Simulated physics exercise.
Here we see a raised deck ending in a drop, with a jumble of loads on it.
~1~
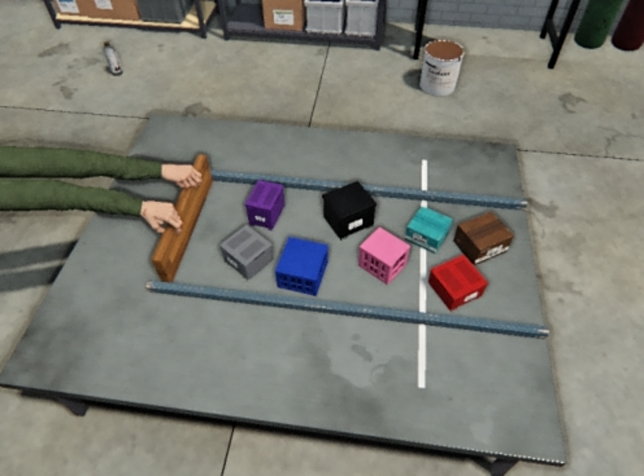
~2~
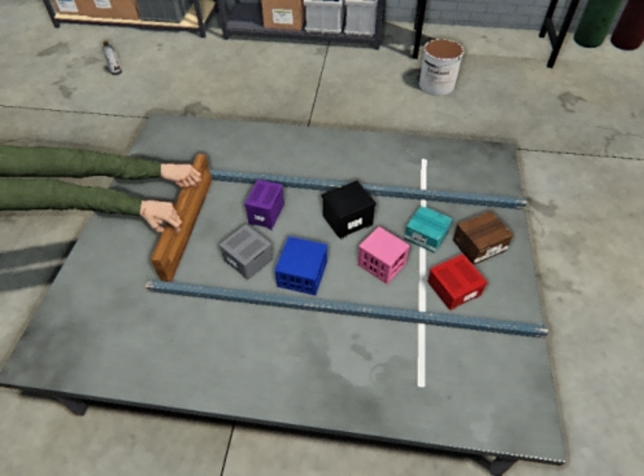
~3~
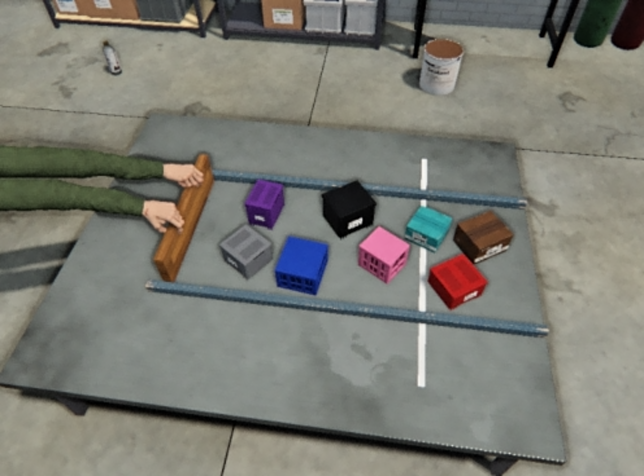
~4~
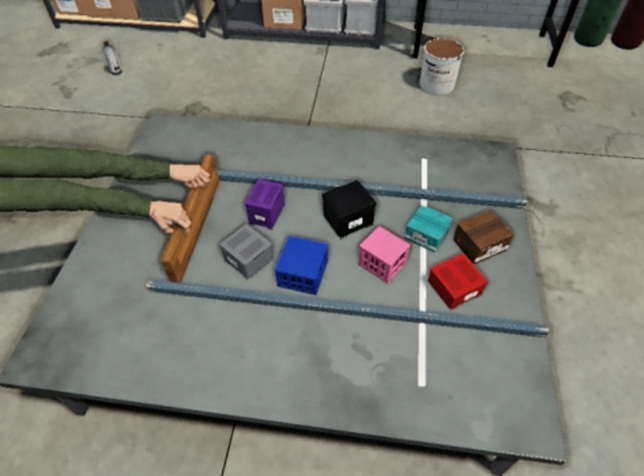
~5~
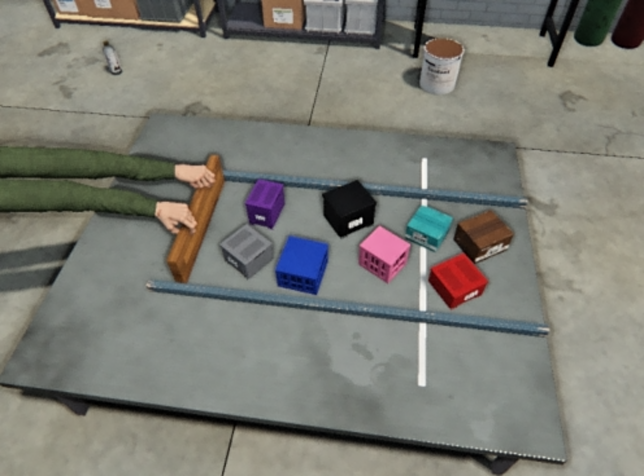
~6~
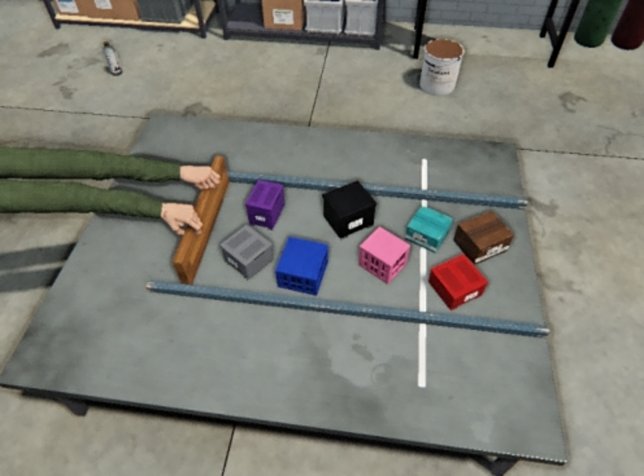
Two green-sleeved arms push a wooden plank slightly rightward between two blue rails on a grey raised deck, seen from above at an angle in a concrete-floored workshop. Right of the plank sit purple, grey, blue, black and pink loads, then turquoise, red and brown ones by a white tape line. The plank starts still, then slides a short way toward the untouched loads, while the camera stays fixed.
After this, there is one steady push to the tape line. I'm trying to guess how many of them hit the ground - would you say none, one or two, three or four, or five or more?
I would say one or two.
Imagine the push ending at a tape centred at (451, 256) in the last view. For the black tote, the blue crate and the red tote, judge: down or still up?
The black tote survives; the blue crate survives; the red tote comes down.
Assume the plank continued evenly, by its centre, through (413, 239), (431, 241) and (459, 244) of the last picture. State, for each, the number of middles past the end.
1, 1, 4.
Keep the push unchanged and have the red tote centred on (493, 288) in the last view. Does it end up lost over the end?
It is safe.
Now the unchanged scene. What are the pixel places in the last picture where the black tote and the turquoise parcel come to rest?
Black tote at (476, 231), turquoise parcel at (514, 243).
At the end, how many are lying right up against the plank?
The answer is 2.
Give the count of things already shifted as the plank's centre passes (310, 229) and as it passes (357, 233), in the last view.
It comes to 5 for the first spot, 8 for the other.
Early on, none off yet; brown parcel at rest near (483, 238); red tote at rest near (457, 282); turquoise parcel at rest near (429, 229).
A while later, none off yet; brown parcel travelled a little near (493, 238); red tote travelled about its own width near (491, 290); turquoise parcel travelled a little near (448, 233).
Finally, the number that fall off is one or two; lost, brown parcel.
